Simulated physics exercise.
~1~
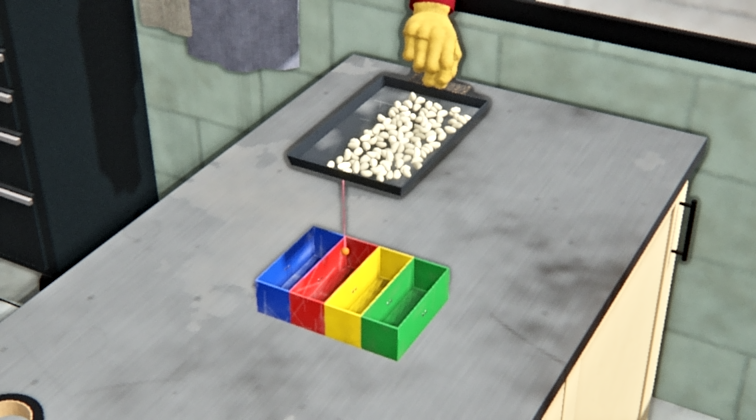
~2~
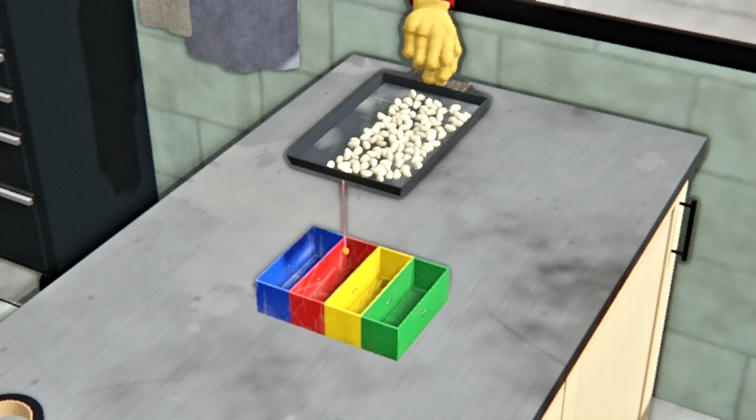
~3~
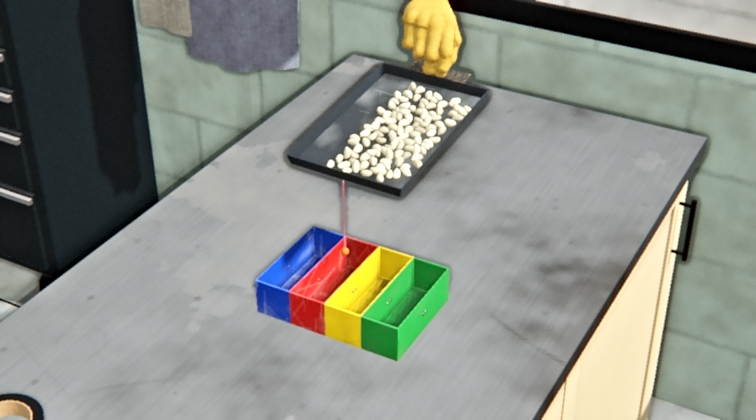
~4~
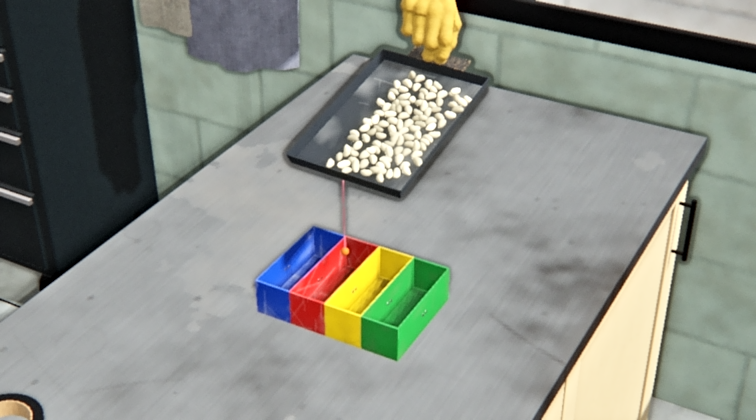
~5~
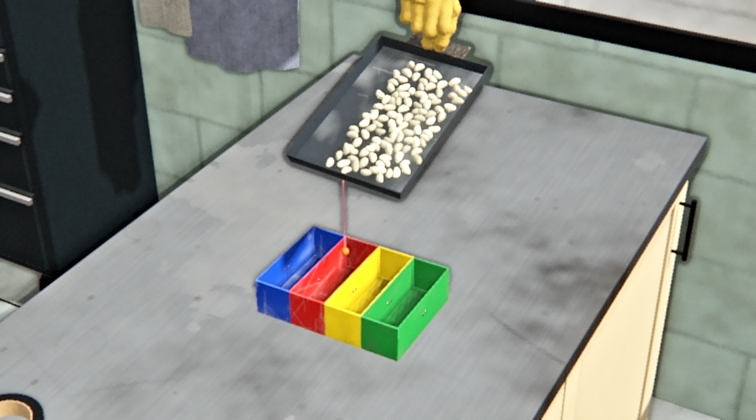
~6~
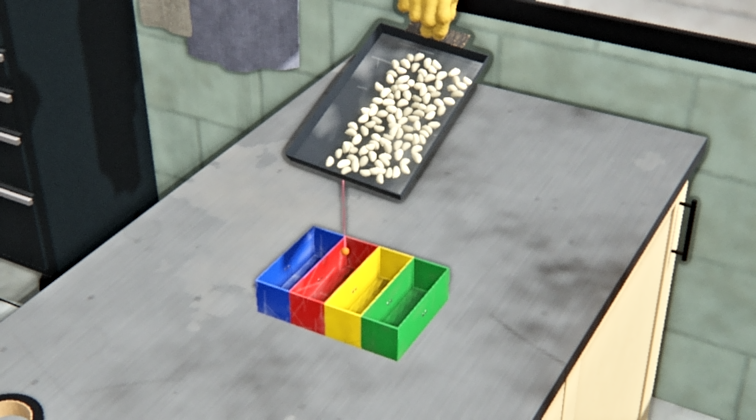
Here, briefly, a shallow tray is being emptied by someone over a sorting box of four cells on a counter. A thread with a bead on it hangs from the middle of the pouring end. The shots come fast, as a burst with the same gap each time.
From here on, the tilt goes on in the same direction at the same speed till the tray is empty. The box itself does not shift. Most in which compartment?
Yellow compartment.
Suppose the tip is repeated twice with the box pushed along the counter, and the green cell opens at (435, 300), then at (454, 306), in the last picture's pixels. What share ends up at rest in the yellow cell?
40 % and 20 %.
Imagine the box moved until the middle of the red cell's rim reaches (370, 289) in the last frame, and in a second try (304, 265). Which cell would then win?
The first position gives the cell in red, and the second gives that green cell.
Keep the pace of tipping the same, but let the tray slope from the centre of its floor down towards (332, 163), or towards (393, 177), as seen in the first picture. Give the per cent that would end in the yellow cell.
First case about 10 percent; second case about 40 percent.
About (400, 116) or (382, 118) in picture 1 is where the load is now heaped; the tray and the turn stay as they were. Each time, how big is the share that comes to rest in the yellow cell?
In order, roughly 40 % and 40 %.
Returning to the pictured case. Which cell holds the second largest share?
That is green.
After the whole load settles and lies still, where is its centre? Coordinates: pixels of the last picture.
Once it all stops, the middle lies near (362, 320).
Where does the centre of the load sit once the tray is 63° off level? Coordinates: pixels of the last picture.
The load is centred around (378, 147).
Soon after the last picture, tray tipped steeply; all on the tray.
A little later, tray tipped past a quarter turn; about a third on the tray; a small part in the yellow cell; a small part in the green cell; a small part in the red cell; a stray few in the blue cell; about a third falling or outside the box.
Later still, tray tipped past a quarter turn; about half in the yellow cell; about a quarter in the green cell; about a quarter in the red cell; a stray few in the blue cell; a small part falling or outside the box.
At rest, tray tipped past a quarter turn; about half in the yellow cell; about a quarter in the green cell; about a quarter in the red cell; a stray few in the blue cell; a small part outside the box.
